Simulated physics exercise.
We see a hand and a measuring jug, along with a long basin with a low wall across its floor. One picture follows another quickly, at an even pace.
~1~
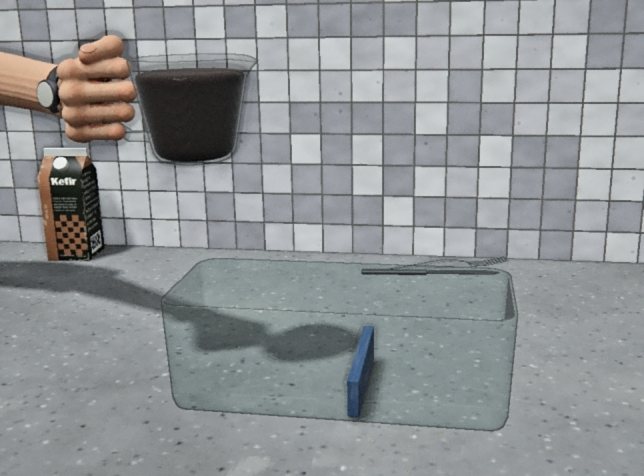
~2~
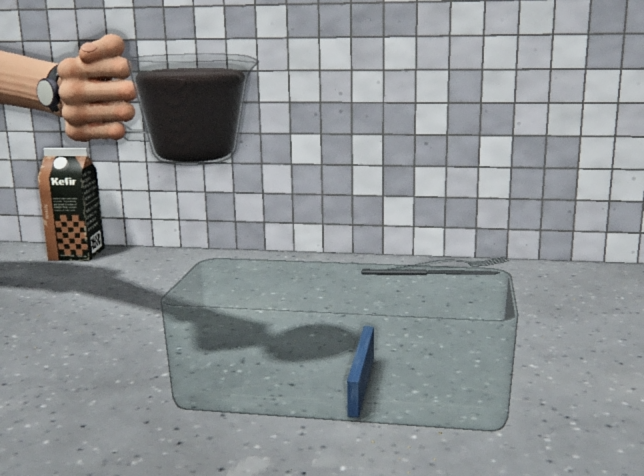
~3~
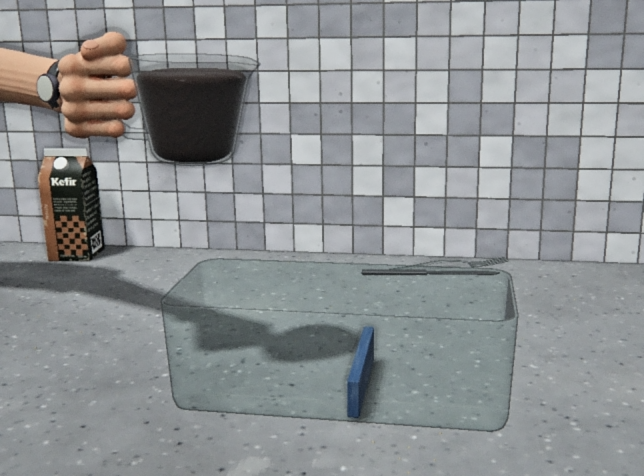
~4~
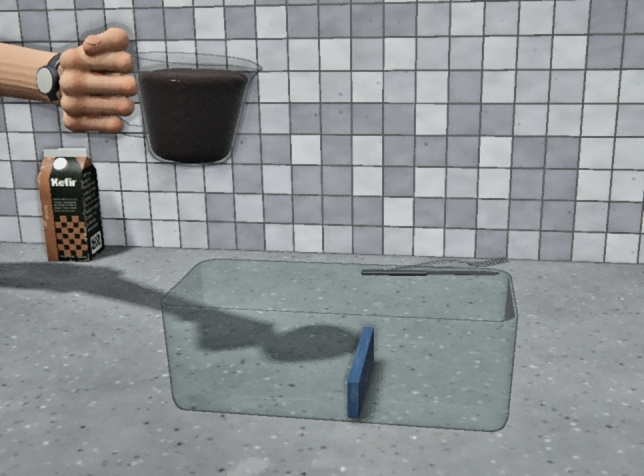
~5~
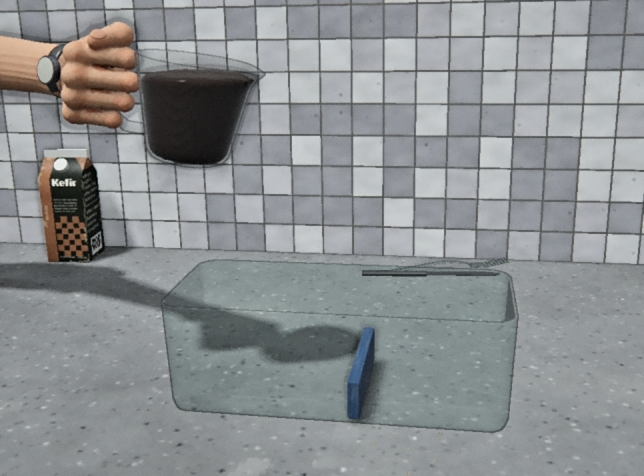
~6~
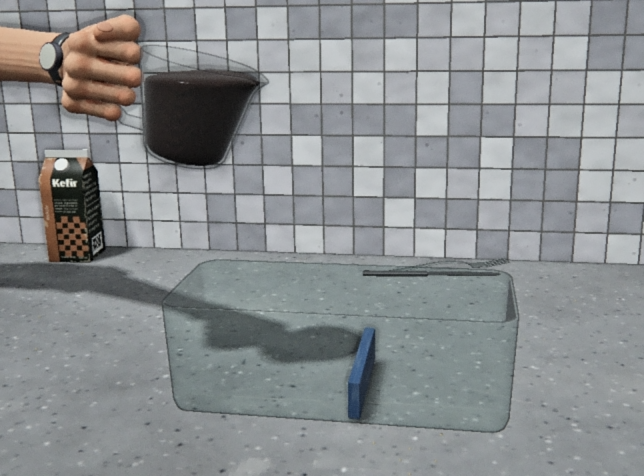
In this clip, a hand wearing a watch holds a clear jug of dark liquid above and left of a long, empty clear basin with a low blue wall inside, and slowly tilts the jug slightly to the right.
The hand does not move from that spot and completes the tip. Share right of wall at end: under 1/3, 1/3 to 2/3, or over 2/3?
Fails to reach a third.
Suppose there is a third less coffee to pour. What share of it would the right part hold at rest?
Around 5 percent, more or less.
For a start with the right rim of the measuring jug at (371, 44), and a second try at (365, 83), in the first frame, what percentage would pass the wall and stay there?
Start one gives close to 85 percent, start two close to 90 percent.
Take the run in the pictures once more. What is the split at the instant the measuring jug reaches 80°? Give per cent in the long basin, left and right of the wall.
About 10 % left and about 0 % right.
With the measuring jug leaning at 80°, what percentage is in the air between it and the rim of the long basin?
It's close to 35 percent.
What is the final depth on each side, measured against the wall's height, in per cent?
Left 40 %, right 10 %.
A moment on, the tilt is 80° and 54 per cent is still to pour, 11 is left of the wall and 1 right of it.
Next, the tilt is 115° and 3 per cent is still to pour, 75 is left of the wall and 9 right of it.
Then the tilt is 118° and 0 per cent is still to pour, 83 is left of the wall and 12 right of it.
Later the tilt is 118° and 0 per cent is still to pour, 83 is left of the wall and 13 right of it.
At rest 83 per cent lies left of the wall, 13 right of it and 5 outside.
